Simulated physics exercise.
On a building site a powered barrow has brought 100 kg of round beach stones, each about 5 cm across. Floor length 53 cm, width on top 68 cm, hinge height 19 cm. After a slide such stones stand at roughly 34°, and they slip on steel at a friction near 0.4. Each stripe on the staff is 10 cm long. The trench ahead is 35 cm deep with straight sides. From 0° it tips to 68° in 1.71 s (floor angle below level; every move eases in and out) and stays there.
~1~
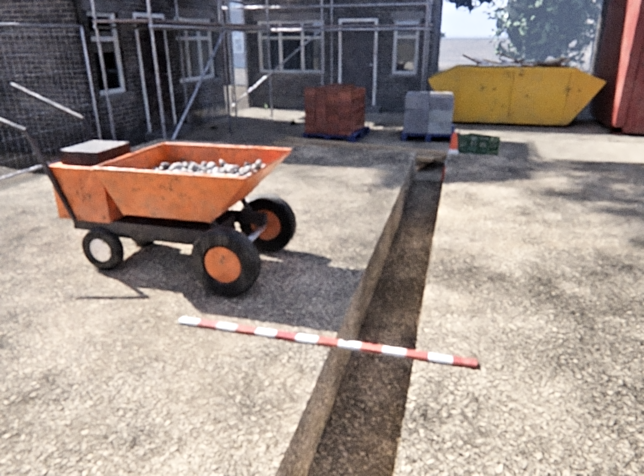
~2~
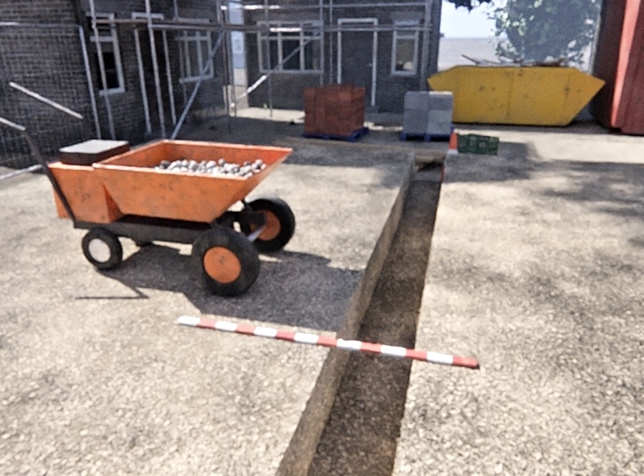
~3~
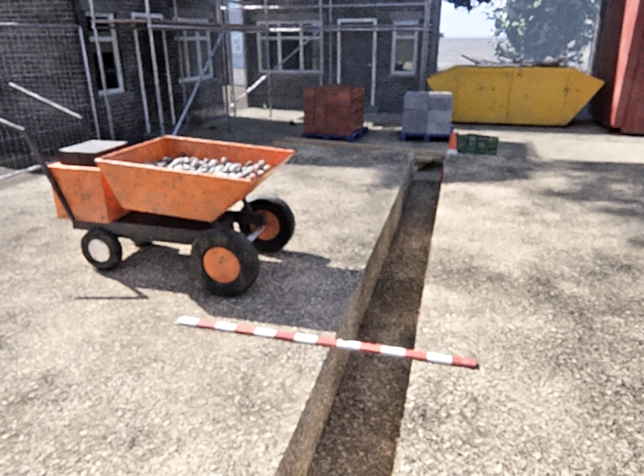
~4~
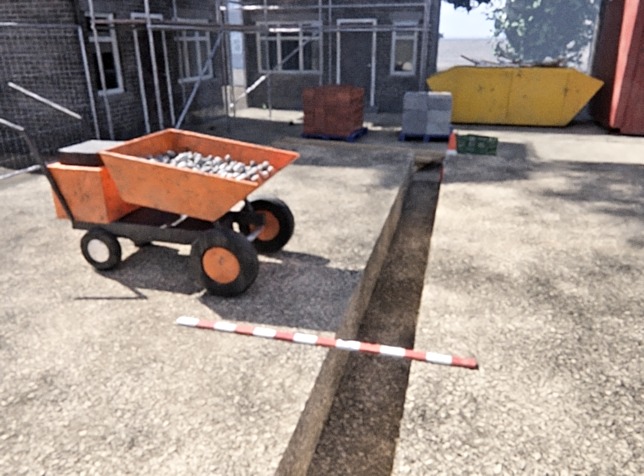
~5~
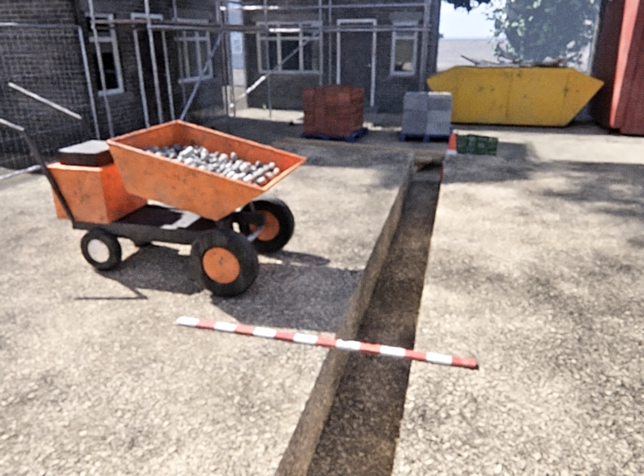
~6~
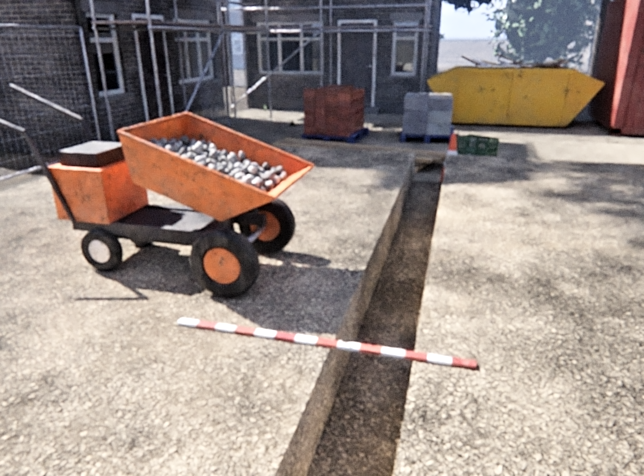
The clip opens on an orange wheeled barrow loaded with rounded grey stones, standing left of a narrow trench with a red-and-white striped staff laid across it. The tray barely moves at first, then its rear end rises steadily, tilting the front lip down toward the right while the wheels stay put.
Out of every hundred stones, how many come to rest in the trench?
Some 95 per cent of it.
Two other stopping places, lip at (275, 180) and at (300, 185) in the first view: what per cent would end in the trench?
Near 100 per cent from the first place, 70 from the second.
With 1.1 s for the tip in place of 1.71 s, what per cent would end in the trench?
In that case some 95 per cent.
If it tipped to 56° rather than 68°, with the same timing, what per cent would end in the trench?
In that case some 80 per cent.
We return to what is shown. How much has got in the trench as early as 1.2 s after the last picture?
About 55 per cent by then.
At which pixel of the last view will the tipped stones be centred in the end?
Their middle is at about (390, 332).
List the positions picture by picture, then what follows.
In the first frame, the tray is at 0°, its lip at (246, 179); the top of the load is at (227, 168).
In the second frame, the tray is at 1°, its lip at (247, 180); the top of the load is at (211, 167).
In the third frame, the tray is at 4°, its lip at (251, 182); the top of the load is at (194, 164).
In the fourth frame, the tray is at 8°, its lip at (257, 186); the top of the load is at (174, 157).
The fifth frame shows lip at (265, 191), floor tilted 13°, highest stones at (173, 150).
In the sixth frame, the tray is at 19°, its lip at (275, 198); the top of the load is at (178, 143).
Then, 0.7 s after the last picture the floor is at 57°, 100 % in the tray; the foremost stones are at (328, 221).
Then, 1.2 s after the last picture the floor is at 68°, 30 % in the tray, 15 % short of the trench, 55 % in the trench; the foremost stones are at (417, 336).
Then, 1.6 s after the last picture the floor is at 68°, 5 % in the tray, 11 % short of the trench, 83 % in the trench; the foremost stones are at (418, 329).
Then, 3.5 s after the last picture the floor is at 68°, 0 % in the tray, 5 % short of the trench, 95 % in the trench; the foremost stones are at (419, 327).
